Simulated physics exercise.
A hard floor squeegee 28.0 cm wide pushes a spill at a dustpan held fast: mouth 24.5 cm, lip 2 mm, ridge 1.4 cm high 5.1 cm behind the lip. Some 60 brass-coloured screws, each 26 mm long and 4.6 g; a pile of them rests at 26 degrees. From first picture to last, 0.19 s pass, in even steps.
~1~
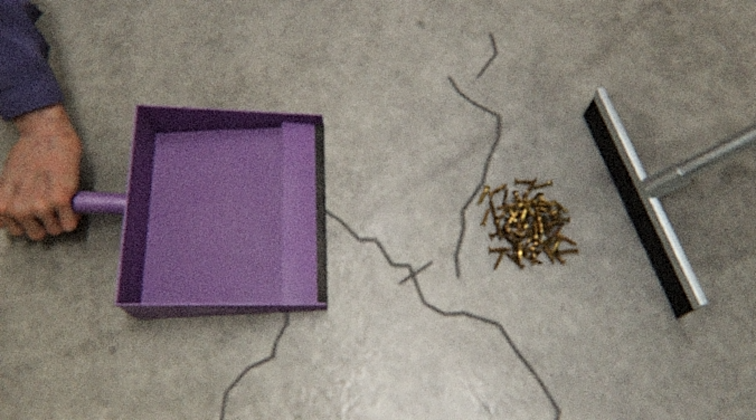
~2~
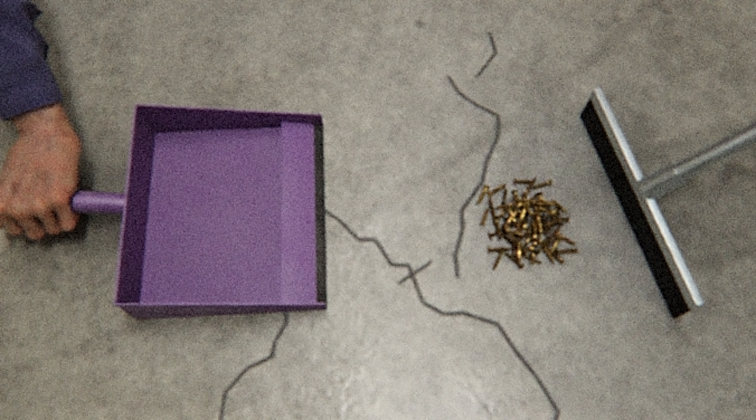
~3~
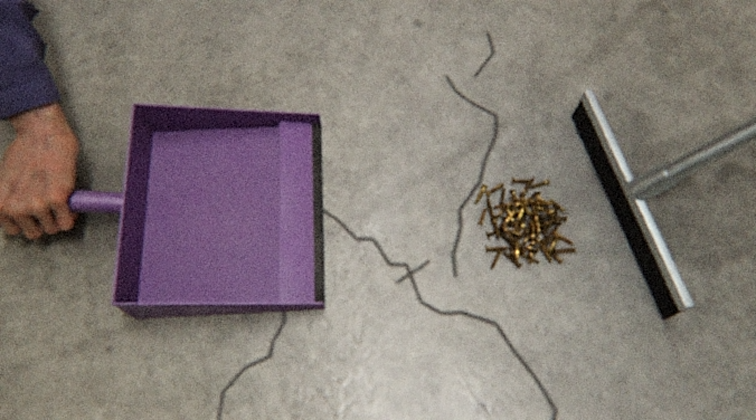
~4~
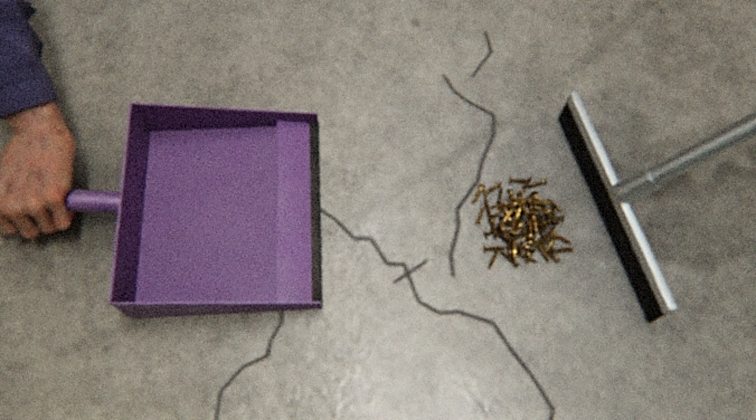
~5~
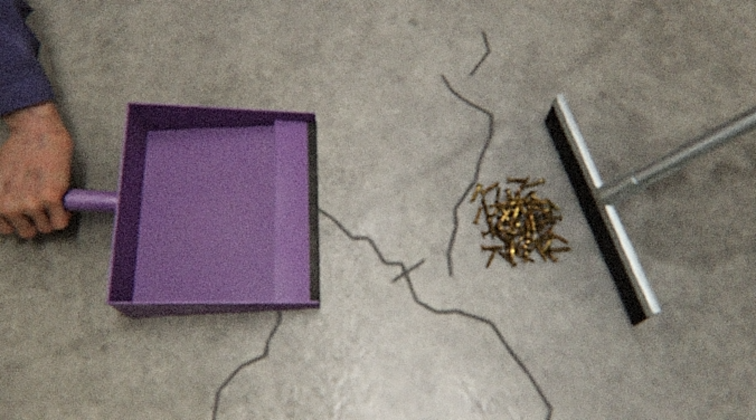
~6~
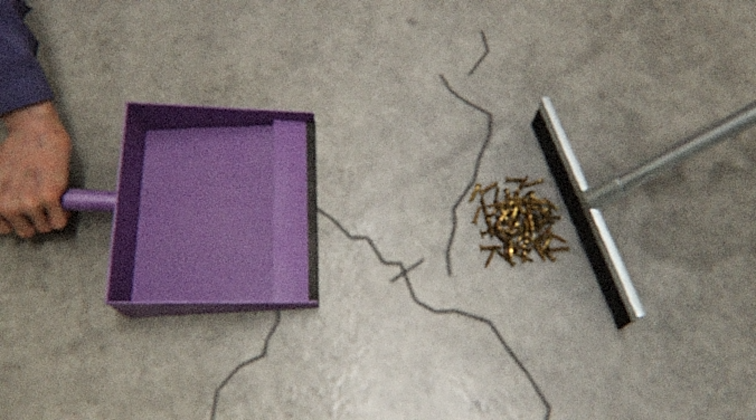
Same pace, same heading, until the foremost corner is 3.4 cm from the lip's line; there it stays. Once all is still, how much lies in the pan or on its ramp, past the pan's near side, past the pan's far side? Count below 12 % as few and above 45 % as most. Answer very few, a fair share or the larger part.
In the pan or on its ramp: Very few; past the pan's near side: A fair share; past the pan's far side: Very few.
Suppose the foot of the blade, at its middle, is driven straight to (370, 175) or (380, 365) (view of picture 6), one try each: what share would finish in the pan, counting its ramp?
Some 0 and 0 per cent.
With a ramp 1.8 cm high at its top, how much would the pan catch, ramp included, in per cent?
Then about 0 per cent.
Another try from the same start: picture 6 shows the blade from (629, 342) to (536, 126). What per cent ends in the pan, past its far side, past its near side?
Pan 5, far 0, near 55.
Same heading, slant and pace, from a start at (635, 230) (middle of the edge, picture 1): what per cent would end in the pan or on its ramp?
Some 0 per cent.
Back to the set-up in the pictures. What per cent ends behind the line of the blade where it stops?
Some 0 per cent.
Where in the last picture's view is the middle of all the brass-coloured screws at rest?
Near (347, 272).
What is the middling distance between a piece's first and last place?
Some 22 cm.
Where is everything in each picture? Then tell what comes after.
The first picture shows blade from (698, 304) to (599, 95), moved 0.0 cm, 0 of the pieces shifted so far; middle of the pieces at (533, 225); pan at (221, 217).
The second picture shows blade from (694, 304) to (595, 96), moved 0.3 cm, 0 of the pieces shifted so far; middle of the pieces at (532, 224).
The third picture shows blade from (684, 306) to (586, 97), moved 1.2 cm, 0 of the pieces shifted so far; middle of the pieces at (530, 224).
The fourth picture shows blade from (668, 309) to (572, 99), moved 2.8 cm, 0 of the pieces shifted so far; middle of the pieces at (528, 223).
The fifth picture shows blade from (652, 312) to (558, 102), moved 4.4 cm, 0 of the pieces shifted so far; middle of the pieces at (525, 223).
The sixth picture shows blade from (636, 315) to (544, 105), moved 6.0 cm, 0 of the pieces shifted so far; middle of the pieces at (524, 222); pan at (212, 215).
Then, 0.30 s after the last picture, middle of the blade 19 cm from the lip; 0 % over the lip, far side 0 %, near side 0 %.
Then, 0.50 s after the last picture, middle of the blade 11 cm from the lip; 0 % over the lip, far side 0 %, near side 10 %.
Then, 0.81 s after the last picture, middle of the blade 7 cm from the lip; 0 % over the lip, far side 0 %, near side 15 %.
In the end, pan 0 %, near side 15 %, far side 0 %, in front of the lip or behind the blade 80 %.
